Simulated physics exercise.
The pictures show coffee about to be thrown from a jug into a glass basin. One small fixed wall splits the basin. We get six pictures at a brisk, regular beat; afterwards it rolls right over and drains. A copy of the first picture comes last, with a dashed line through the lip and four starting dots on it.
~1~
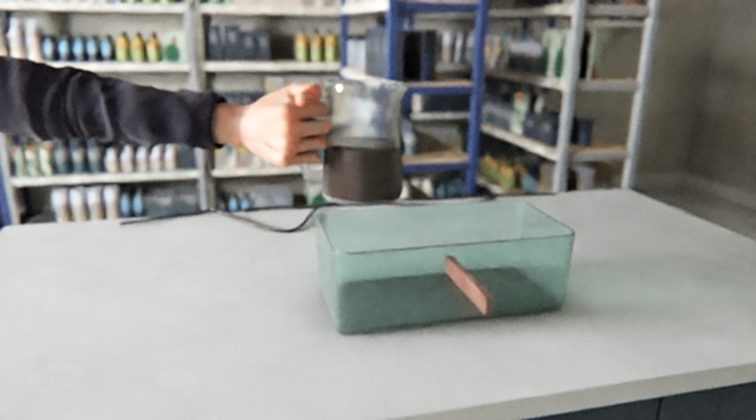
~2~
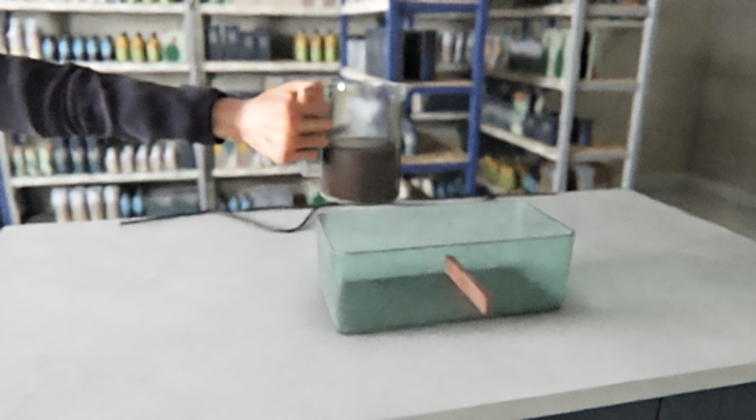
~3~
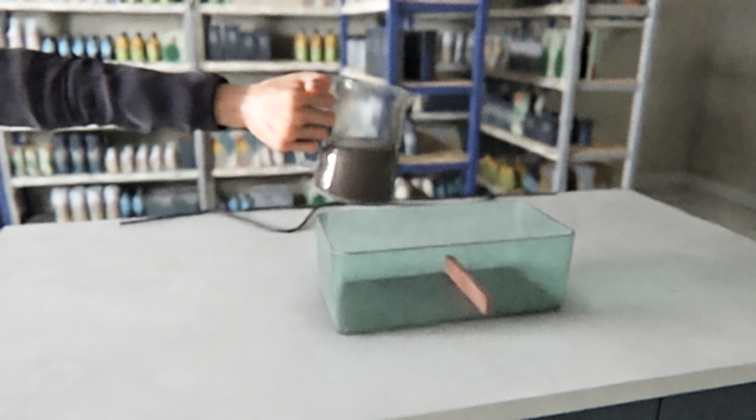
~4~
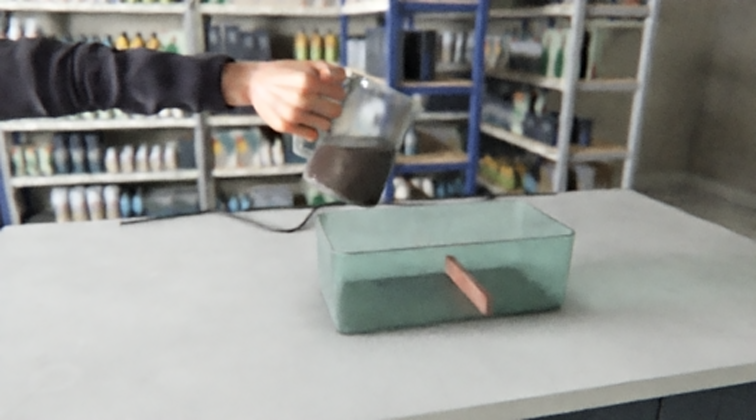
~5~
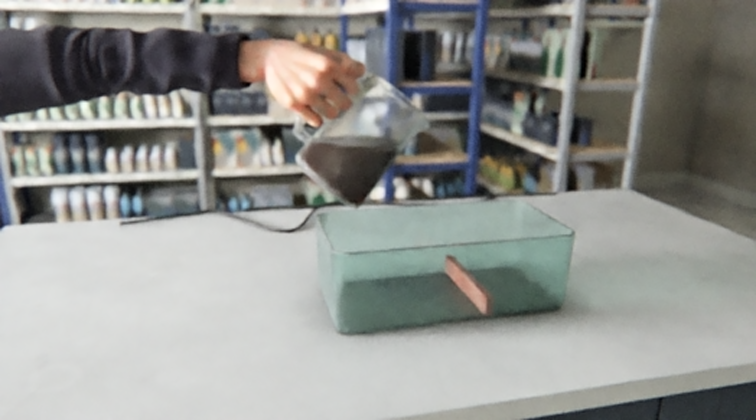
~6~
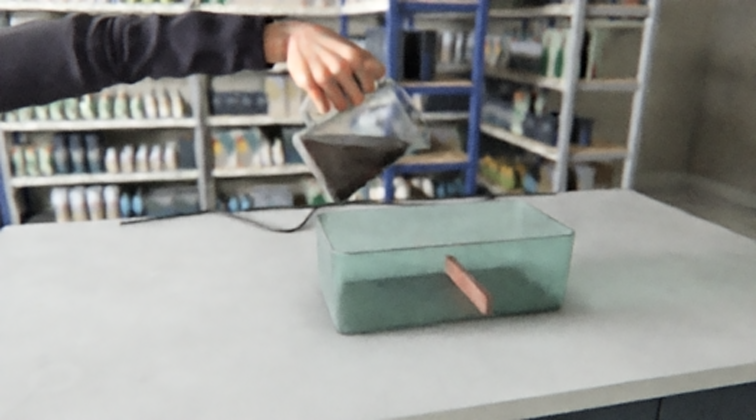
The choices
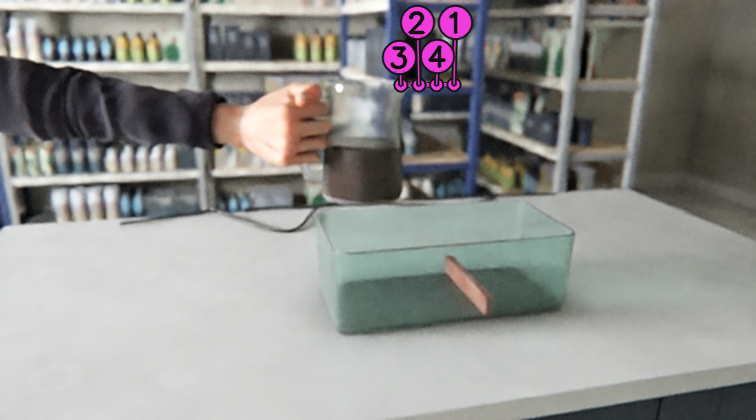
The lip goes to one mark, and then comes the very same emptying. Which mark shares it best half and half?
It is 2.
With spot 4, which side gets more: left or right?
The right one.
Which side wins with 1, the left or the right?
The right side.
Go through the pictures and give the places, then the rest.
In the first frame, upright, lip at (407, 85); basin from (334, 332) to (561, 306); top of the wall at (468, 274); nothing has left yet.
In the second frame, tipped about 3°, lip at (410, 87); nothing has left yet.
In the third frame, tipped about 11°, lip at (416, 95); nothing has left yet.
In the fourth frame, tipped about 24°, lip at (424, 108); nothing has left yet.
In the fifth frame, tipped about 40°, lip at (428, 126); nothing has left yet.
In the sixth frame, tipped about 57°, lip at (428, 146); nothing has left yet.
On the marked copy, 1 at (453, 84); 2 at (418, 84); 3 at (400, 85); 4 at (436, 84).
With 1, about 9 % ends left of the wall and 90 % right of it.
With 2, about 47 % ends left of the wall and 53 % right of it.
With 3, about 90 % ends left of the wall and 8 % right of it.
With 4, about 11 % ends left of the wall and 89 % right of it.
